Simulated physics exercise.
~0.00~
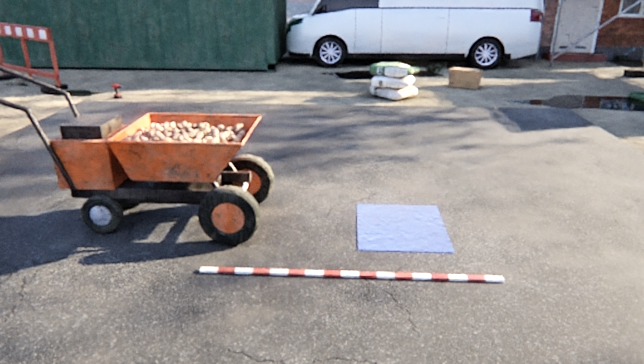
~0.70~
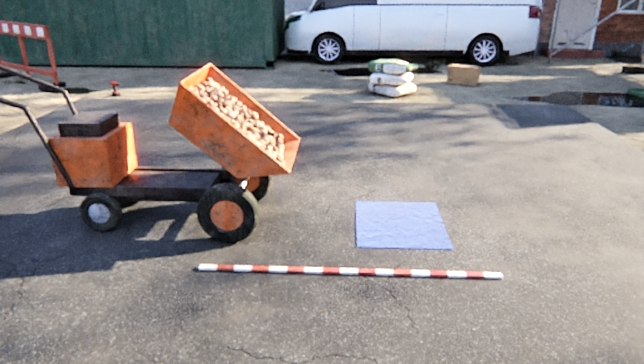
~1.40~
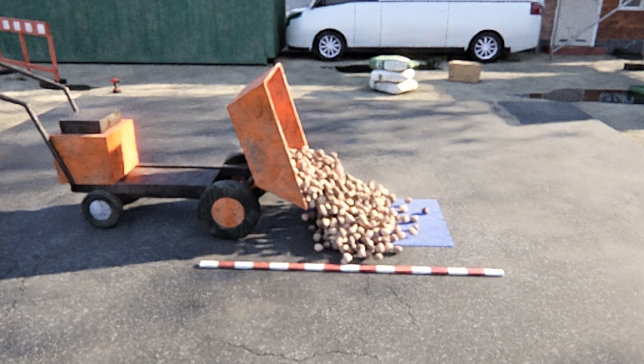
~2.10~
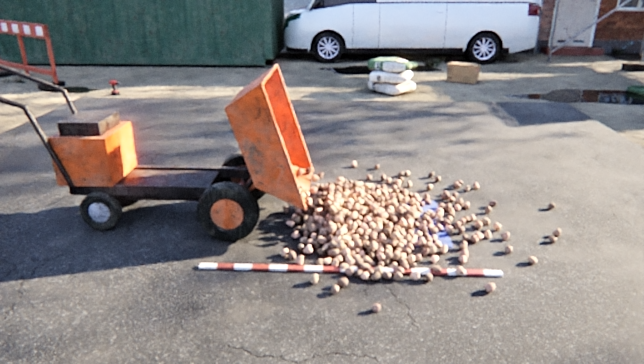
An orange skip full of brown stones tipped up steeply to the right on its motor barrow, pouring them onto the tarmac and a pale blue sheet, and they ended in a wide heap spilling past the sheet and over the striped staff.
